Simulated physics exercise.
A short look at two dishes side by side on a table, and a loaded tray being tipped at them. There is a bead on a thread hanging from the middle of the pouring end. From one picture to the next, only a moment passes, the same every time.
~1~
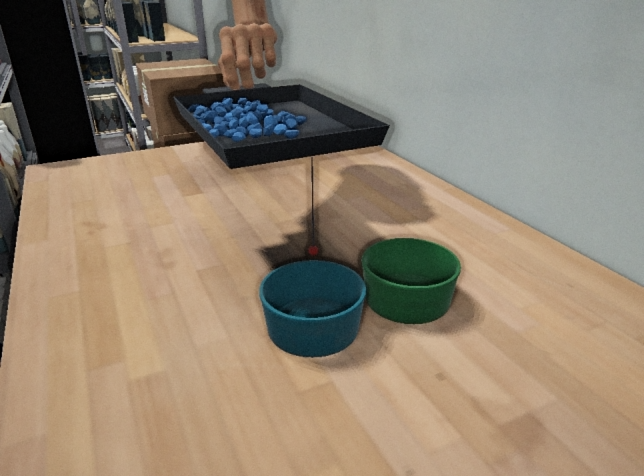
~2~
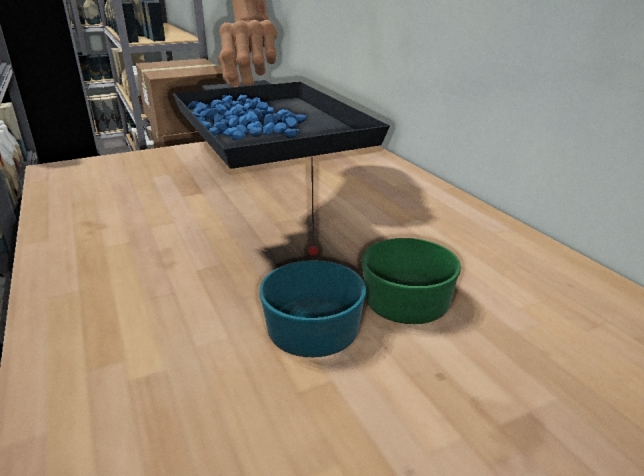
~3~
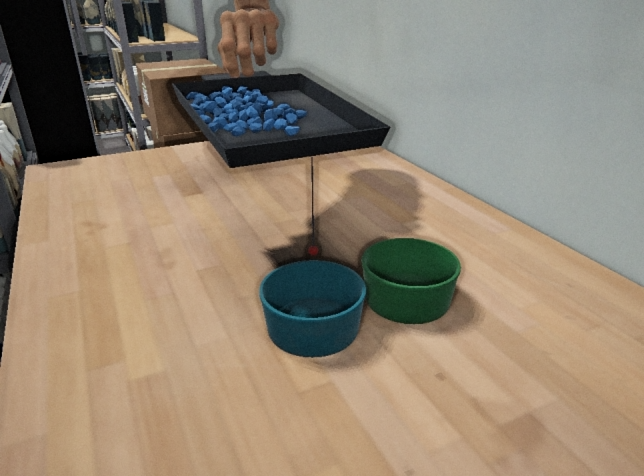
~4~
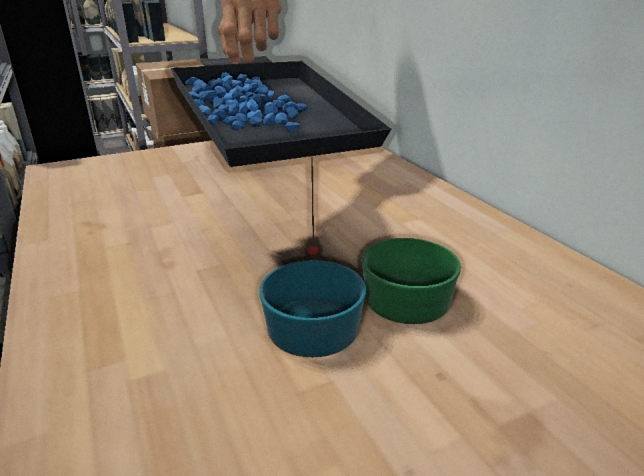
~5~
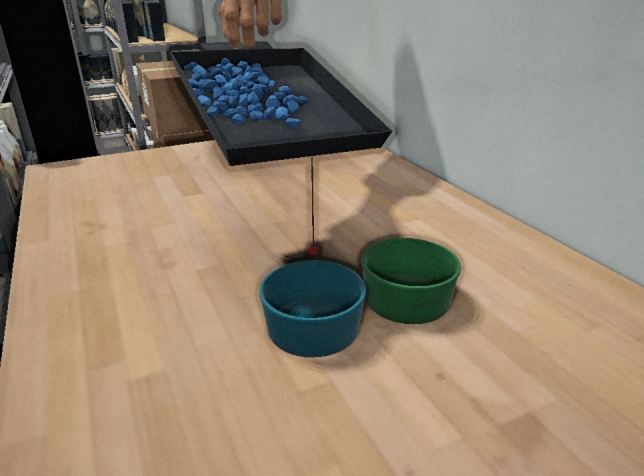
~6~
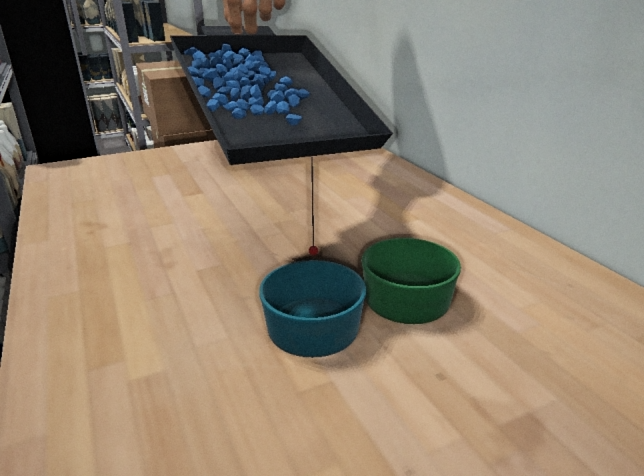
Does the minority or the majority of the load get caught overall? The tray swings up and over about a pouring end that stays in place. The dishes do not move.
The majority of it gets caught.
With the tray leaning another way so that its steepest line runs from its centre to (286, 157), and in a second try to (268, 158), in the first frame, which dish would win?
The first try favours the dish to the left; the second favours the dish to the left.
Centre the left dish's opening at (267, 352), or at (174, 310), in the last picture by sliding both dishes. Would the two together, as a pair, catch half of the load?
Try 1: A minority of it. Try 2: A minority of it.
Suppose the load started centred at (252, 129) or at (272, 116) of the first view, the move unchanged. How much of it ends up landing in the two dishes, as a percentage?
First some 80, then 90 per cent.
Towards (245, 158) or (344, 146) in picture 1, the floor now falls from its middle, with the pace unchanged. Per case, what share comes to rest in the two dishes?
10 per cent, then 80 per cent.
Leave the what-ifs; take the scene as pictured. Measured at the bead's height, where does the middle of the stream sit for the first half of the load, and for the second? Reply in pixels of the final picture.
First around (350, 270), afterwards around (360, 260).
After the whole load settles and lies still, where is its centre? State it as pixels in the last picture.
Last view, resting centre - approx. (347, 315).
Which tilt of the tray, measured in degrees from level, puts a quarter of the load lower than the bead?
Angle: Close to 85°.
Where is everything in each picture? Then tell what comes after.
Corners of the pouring end near (229, 146) and (382, 124), level; middle of the load near (242, 118), aquarium stones; left dish near (336, 333); right dish near (438, 301); bead on its thread near (313, 251), in the first picture.
Corners of the pouring end near (229, 146) and (382, 125), level; middle of the load near (242, 115), in the second picture.
Corners of the pouring end near (229, 146) and (383, 126), tipped barely, lowest at the right corner; middle of the load near (242, 109), in the third picture.
Corners of the pouring end near (230, 145) and (384, 127), tipped a little, lowest at the right corner; middle of the load near (241, 98), in the fourth picture.
Corners of the pouring end near (231, 145) and (385, 129), tipped a little, lowest at the right corner; middle of the load near (242, 88), in the fifth picture.
Corners of the pouring end near (232, 145) and (386, 131), tipped clearly, lowest at the right corner; middle of the load near (243, 78); left dish near (336, 333); right dish near (438, 301), in the sixth picture.
Shortly afterwards, tray tipped steeply; all but a few on the tray; a little in the air.
Next, tray tipped right over; near half on the tray; near a quarter in the left dish; a little in the right dish; a little outside both; a little in the air.
Some moments later, tray tipped past a quarter turn; near half in the left dish; near a third in the right dish; near a quarter outside both.
In the end, tray tipped past a quarter turn; near half in the left dish; near a third in the right dish; near a quarter outside both.
